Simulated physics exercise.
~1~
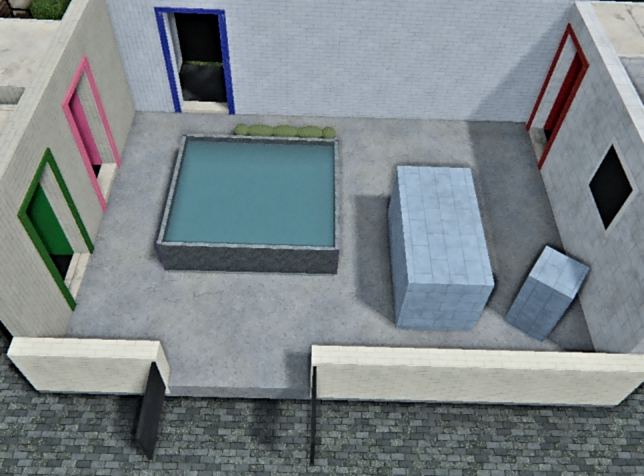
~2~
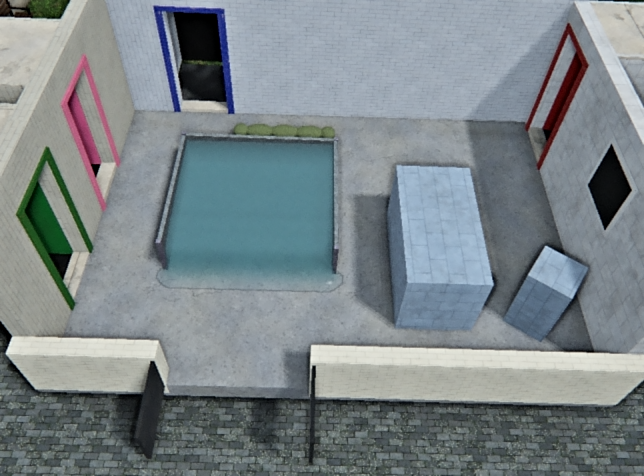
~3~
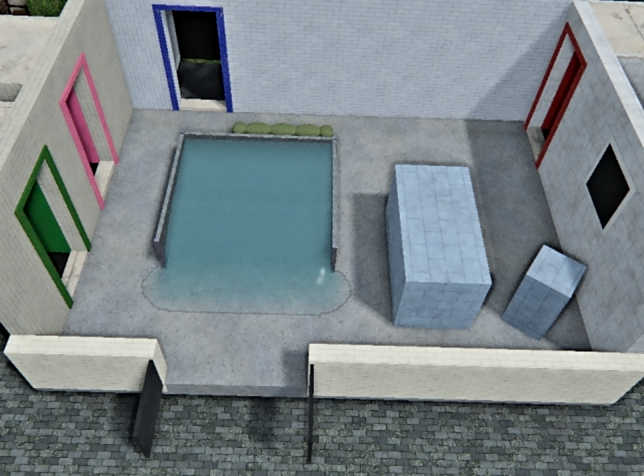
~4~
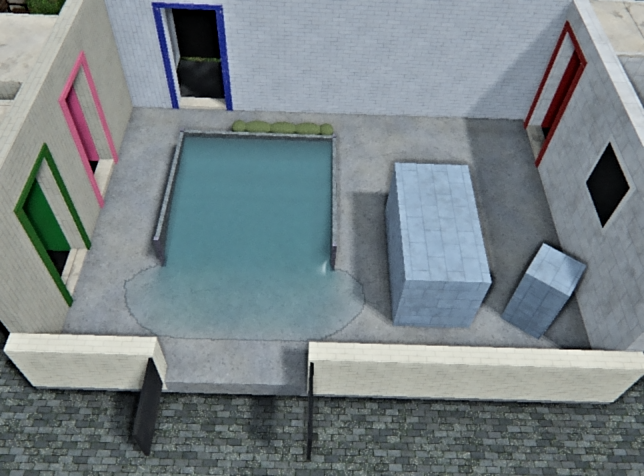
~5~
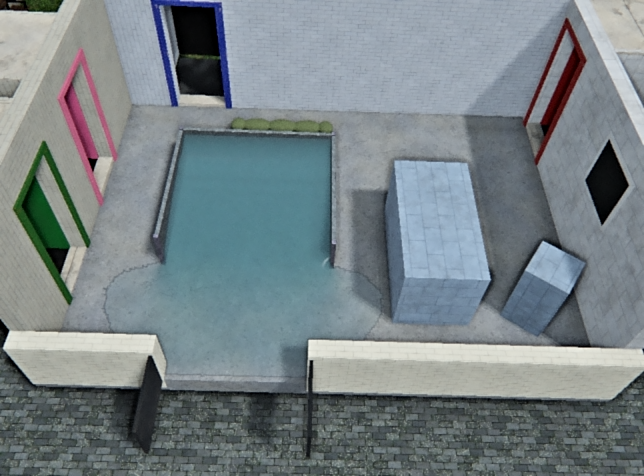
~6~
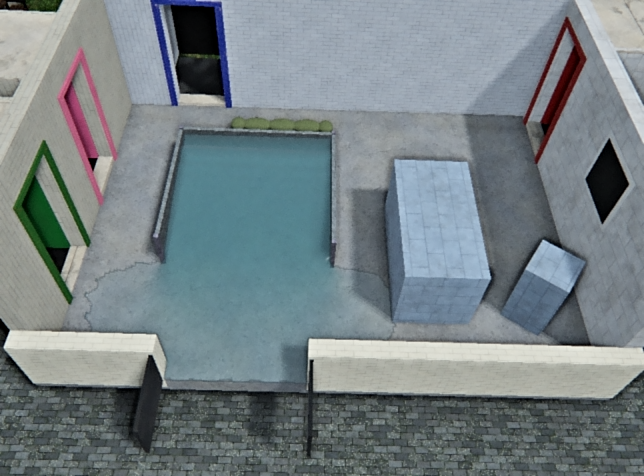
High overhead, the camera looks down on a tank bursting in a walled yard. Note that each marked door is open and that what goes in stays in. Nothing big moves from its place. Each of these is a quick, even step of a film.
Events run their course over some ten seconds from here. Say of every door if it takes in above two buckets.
At the end, pink door: Inside the limit; green door: Past the limit; red door: Inside the limit; blue door: Inside the limit.
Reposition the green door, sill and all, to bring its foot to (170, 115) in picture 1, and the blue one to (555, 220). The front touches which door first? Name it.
Result: The one in pink.
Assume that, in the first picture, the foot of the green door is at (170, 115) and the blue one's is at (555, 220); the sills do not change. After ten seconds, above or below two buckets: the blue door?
As it turns out, blue stays within bounds.
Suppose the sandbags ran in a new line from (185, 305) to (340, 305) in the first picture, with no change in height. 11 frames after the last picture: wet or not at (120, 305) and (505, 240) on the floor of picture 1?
Taking them as asked, I'd say drenched and then spared.
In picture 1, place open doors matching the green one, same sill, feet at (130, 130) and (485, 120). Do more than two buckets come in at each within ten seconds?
Result - first door gets past the limit, second door doesn't reach the limit.
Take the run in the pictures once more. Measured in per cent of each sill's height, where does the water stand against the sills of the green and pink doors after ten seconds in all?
About 120 and 70 %.
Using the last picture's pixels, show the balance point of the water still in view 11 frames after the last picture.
The water centres close to (242, 262).
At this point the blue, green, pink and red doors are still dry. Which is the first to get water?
The green one, I reckon.
A moment on, water covers 25 % of the floor; the pink door not reached, the green door not reached, the red door not reached, the blue door not reached.
Next, water covers 30 % of the floor; the pink door not reached, the green door wet at the sill, nothing in, the red door not reached, the blue door not reached.
Then, water covers 45 % of the floor; the pink door wet at the sill, nothing in, the green door under two buckets in, the red door not reached, the blue door not reached.
Later, water covers 70 % of the floor; the pink door wet at the sill, nothing in, the green door over two buckets in, the red door wet at the sill, nothing in, the blue door under two buckets in.
In the end, water covers 90 % of the floor; the pink door wet at the sill, nothing in, the green door over two buckets in, the red door wet at the sill, nothing in, the blue door under two buckets in.
